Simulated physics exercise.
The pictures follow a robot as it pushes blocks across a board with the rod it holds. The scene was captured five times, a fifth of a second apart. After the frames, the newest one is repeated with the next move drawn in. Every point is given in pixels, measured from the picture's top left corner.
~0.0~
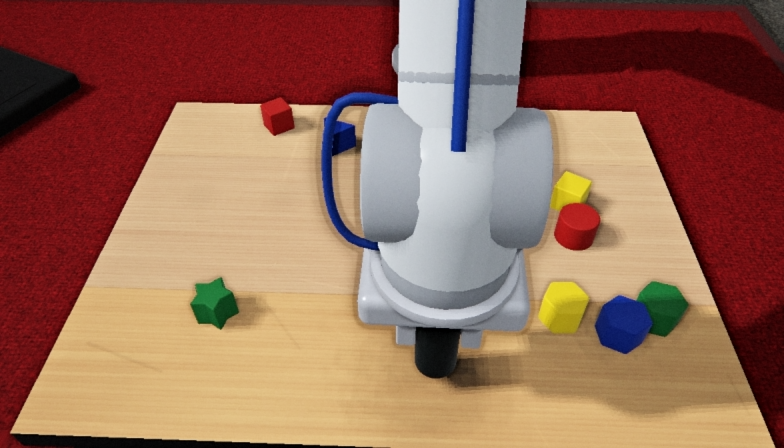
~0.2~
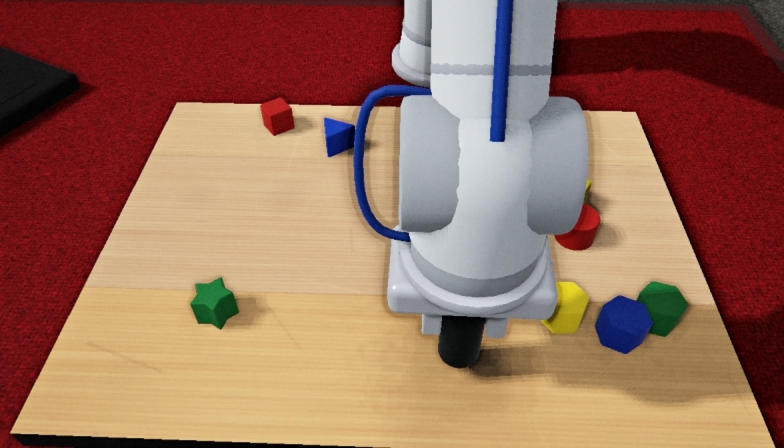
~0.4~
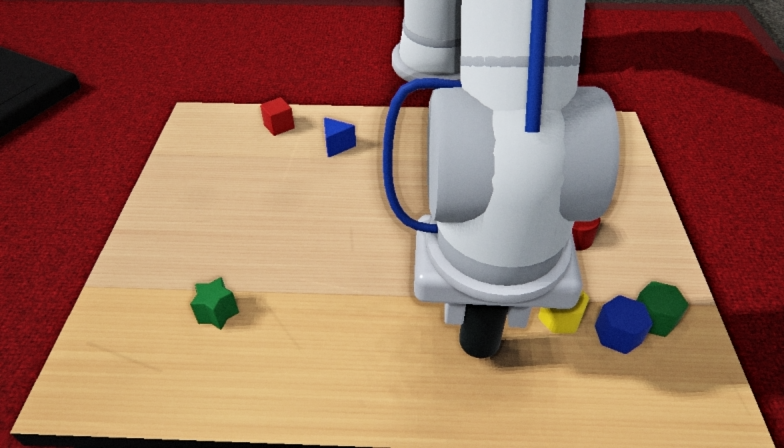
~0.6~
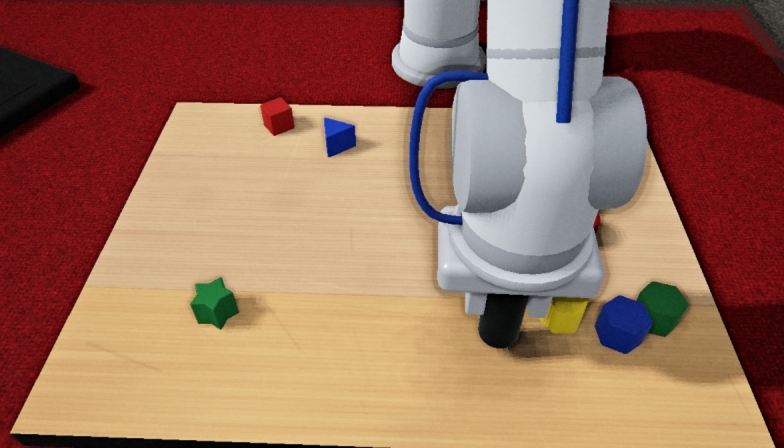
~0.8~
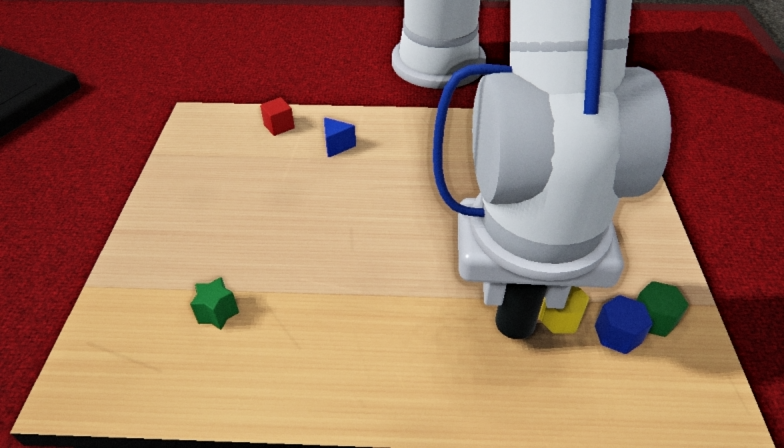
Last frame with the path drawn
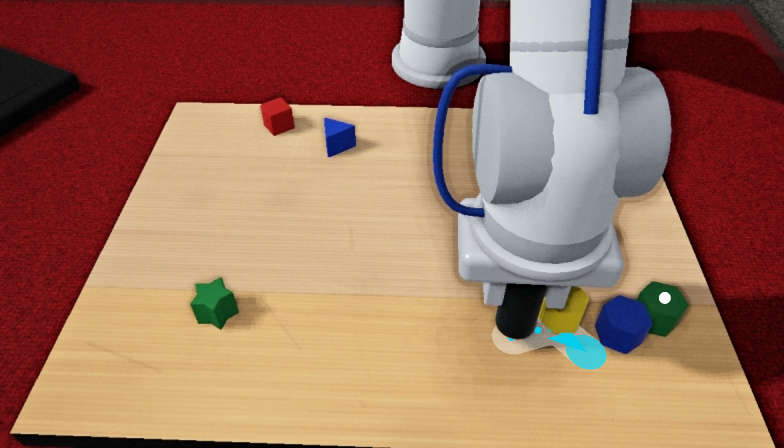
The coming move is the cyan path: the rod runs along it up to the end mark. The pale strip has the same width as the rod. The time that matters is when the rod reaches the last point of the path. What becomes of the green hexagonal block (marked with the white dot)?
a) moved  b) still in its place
(b)
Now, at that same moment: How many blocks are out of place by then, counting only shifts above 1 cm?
Only one block.
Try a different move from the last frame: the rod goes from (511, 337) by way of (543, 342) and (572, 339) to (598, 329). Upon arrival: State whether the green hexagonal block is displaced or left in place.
Moved.
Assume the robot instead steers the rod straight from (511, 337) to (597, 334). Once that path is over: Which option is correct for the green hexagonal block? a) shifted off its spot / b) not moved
Letter a.
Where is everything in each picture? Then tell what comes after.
The first frame shows tip of the rod at (435, 362), middles of tops, yellow hexagonal block at (567, 297), green hexagonal block at (665, 298).
The second frame shows rod at (458, 352), nothing pushed.
The third frame shows rod at (479, 342), nothing pushed.
The fourth frame shows rod at (498, 333), nothing pushed.
The fifth frame shows rod at (515, 324), yellow hexagonal block partly hidden, green hexagonal block at (665, 298).
The line goes from (511, 337) by way of (537, 331) and (563, 333) to (586, 352); the dot is on the green hexagonal block.
What follows on the original path. Halfway along, rod at (554, 316); yellow hexagonal block at (585, 290).
At the end, rod at (592, 339); yellow hexagonal block at (590, 288), turned 15° anticlockwise; green hexagonal block unmoved.
